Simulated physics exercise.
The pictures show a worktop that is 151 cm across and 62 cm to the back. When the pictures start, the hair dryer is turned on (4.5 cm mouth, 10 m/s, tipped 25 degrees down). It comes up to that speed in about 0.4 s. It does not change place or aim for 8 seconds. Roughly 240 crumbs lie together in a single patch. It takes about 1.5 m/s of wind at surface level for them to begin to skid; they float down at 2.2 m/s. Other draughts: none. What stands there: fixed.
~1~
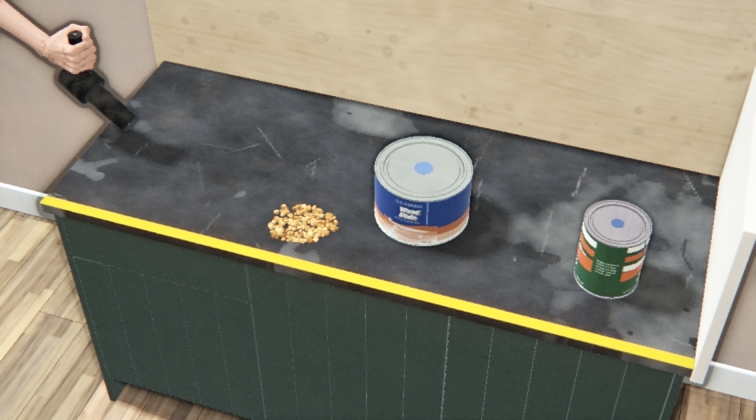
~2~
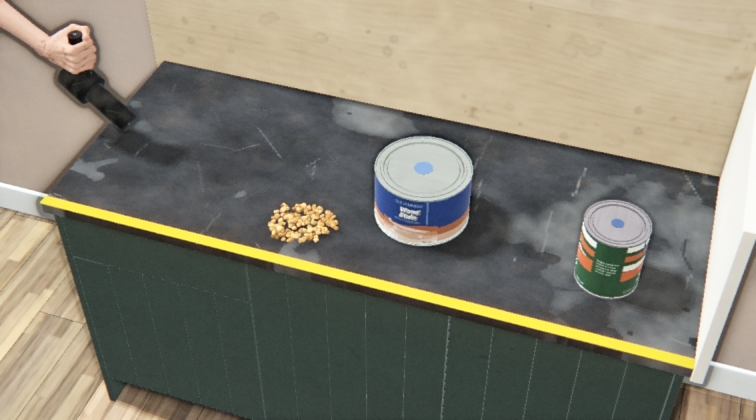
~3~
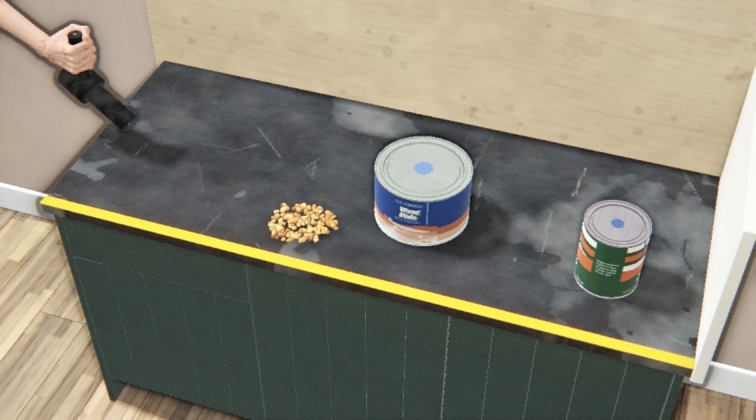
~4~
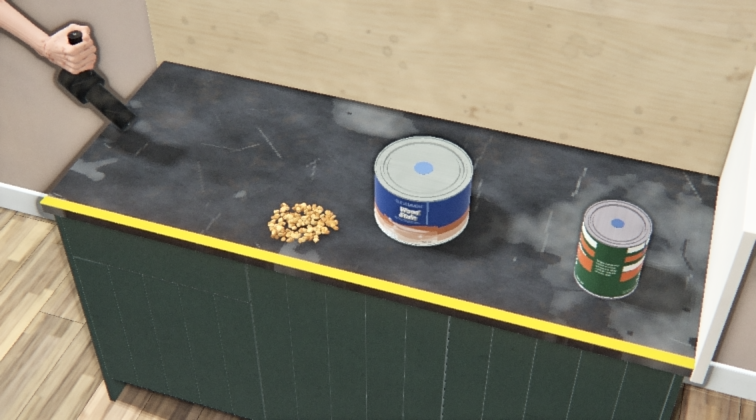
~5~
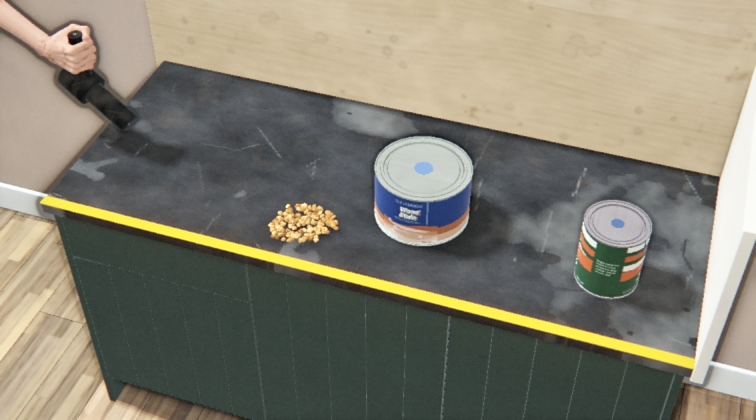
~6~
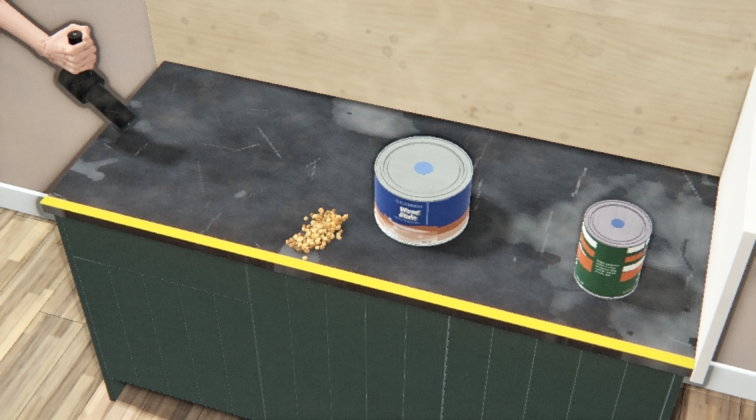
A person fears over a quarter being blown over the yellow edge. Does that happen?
Over a quarter escapes that way.
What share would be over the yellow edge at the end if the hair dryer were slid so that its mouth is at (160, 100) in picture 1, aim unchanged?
That gives roughly 100 % in the end.
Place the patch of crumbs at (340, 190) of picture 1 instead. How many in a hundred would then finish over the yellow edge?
Then roughly 2 percent would end up there.
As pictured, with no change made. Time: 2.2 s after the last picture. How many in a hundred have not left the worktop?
That comes to roughly 30 % remaining.
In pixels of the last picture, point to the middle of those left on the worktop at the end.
Roughly at (697, 341).
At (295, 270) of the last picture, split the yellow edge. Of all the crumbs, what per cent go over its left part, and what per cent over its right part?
0 % left and 70 % right.
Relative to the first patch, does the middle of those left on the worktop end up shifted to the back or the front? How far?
Toward the near side, roughly 5 cm.
Then, 1.2 s after the last picture, 73 % are over the yellow edge; the middle of those still in play is near (697, 341); 90 % have settled or left.
Then, 2.2 s after the last picture, 73 % are over the yellow edge; the middle of those still in play is near (697, 341); 92 % have settled or left.
Then, 4.0 s after the last picture, 73 % are over the yellow edge; the middle of those still in play is near (697, 341); 92 % have settled or left.
Then, 7.6 s after the last picture, at the end, 74 % are over the yellow edge; the middle of those still in play is near (697, 341).
